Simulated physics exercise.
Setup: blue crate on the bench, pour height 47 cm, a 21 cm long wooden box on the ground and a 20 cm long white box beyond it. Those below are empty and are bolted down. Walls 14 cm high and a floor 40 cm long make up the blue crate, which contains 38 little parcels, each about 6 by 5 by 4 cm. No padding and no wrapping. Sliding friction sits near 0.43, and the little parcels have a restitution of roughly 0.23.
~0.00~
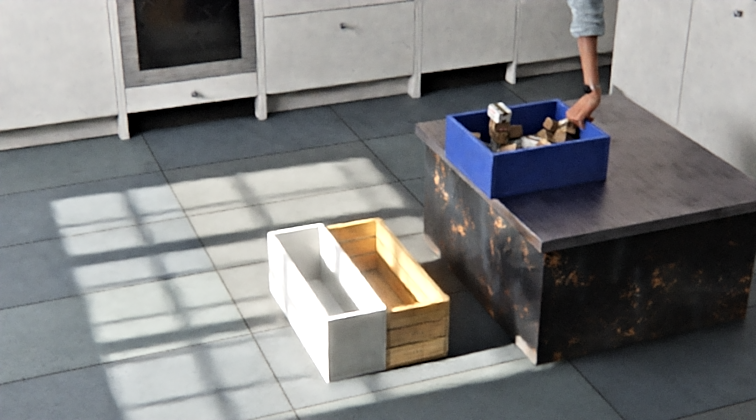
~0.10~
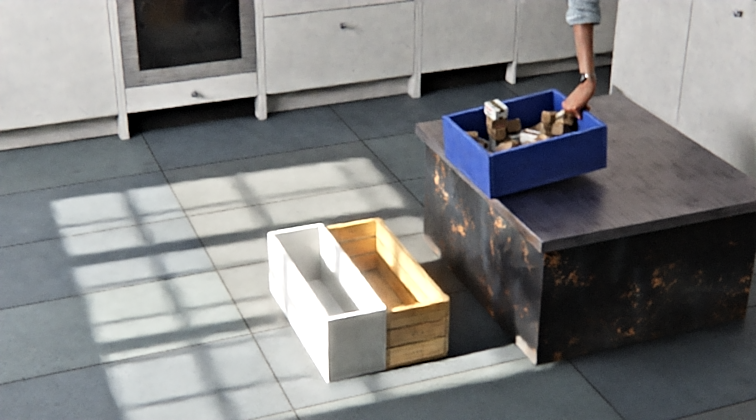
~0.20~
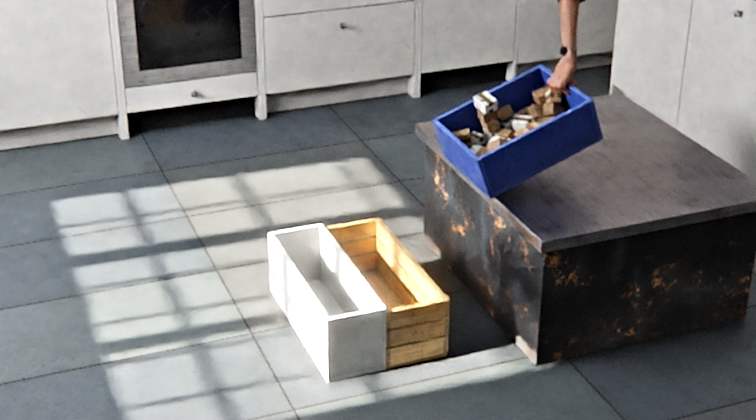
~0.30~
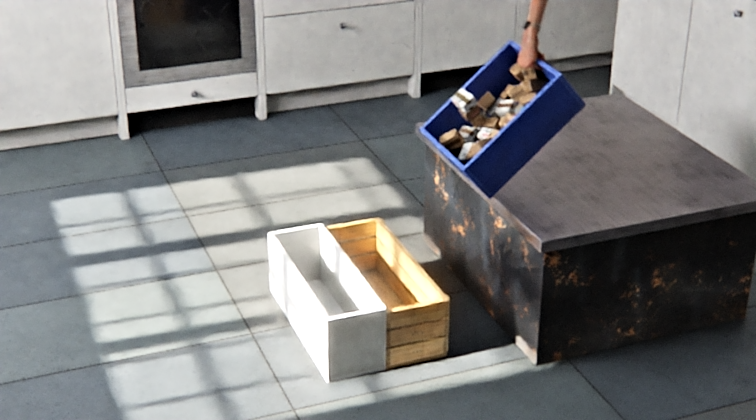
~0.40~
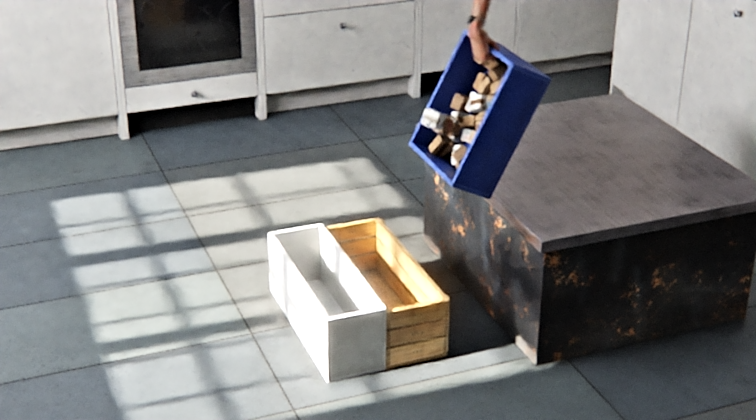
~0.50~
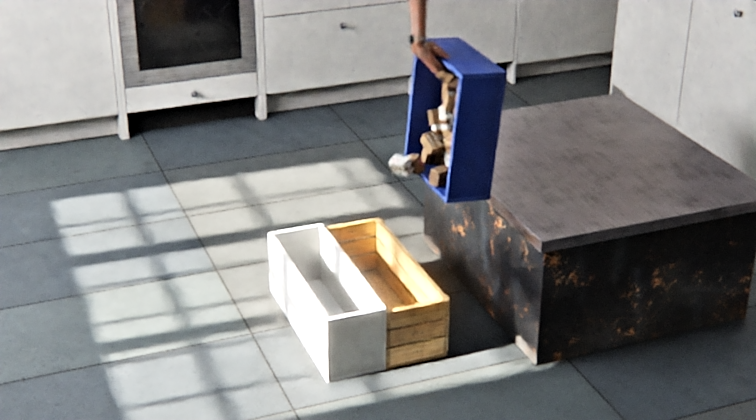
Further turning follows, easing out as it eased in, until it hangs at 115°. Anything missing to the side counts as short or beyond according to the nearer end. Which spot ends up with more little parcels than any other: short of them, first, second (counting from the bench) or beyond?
Nearer.
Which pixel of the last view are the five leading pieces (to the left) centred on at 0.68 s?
(371, 218).
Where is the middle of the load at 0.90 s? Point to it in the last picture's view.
You'd find the load's middle at roughly (376, 284).
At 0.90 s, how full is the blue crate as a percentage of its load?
That works out to some 20 percent of it.
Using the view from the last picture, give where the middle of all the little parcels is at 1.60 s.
Roughly at pixel (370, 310).
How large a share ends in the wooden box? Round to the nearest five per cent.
Share of items: Approx. 70 %.
After 0.68 s, tilt 112°; 19 still in the blue crate, 1 in the wooden box and 18 in the air.
After 0.90 s, tilt 115°; 7 still in the blue crate, 13 in the wooden box, 11 in the white box and 7 in the air.
After 1.20 s, tilt 115°; 1 still in the blue crate, 22 in the wooden box, 11 in the white box and 4 in the air.
Final count (at 1.60 s), 27 in the wooden box and 11 in the white box.
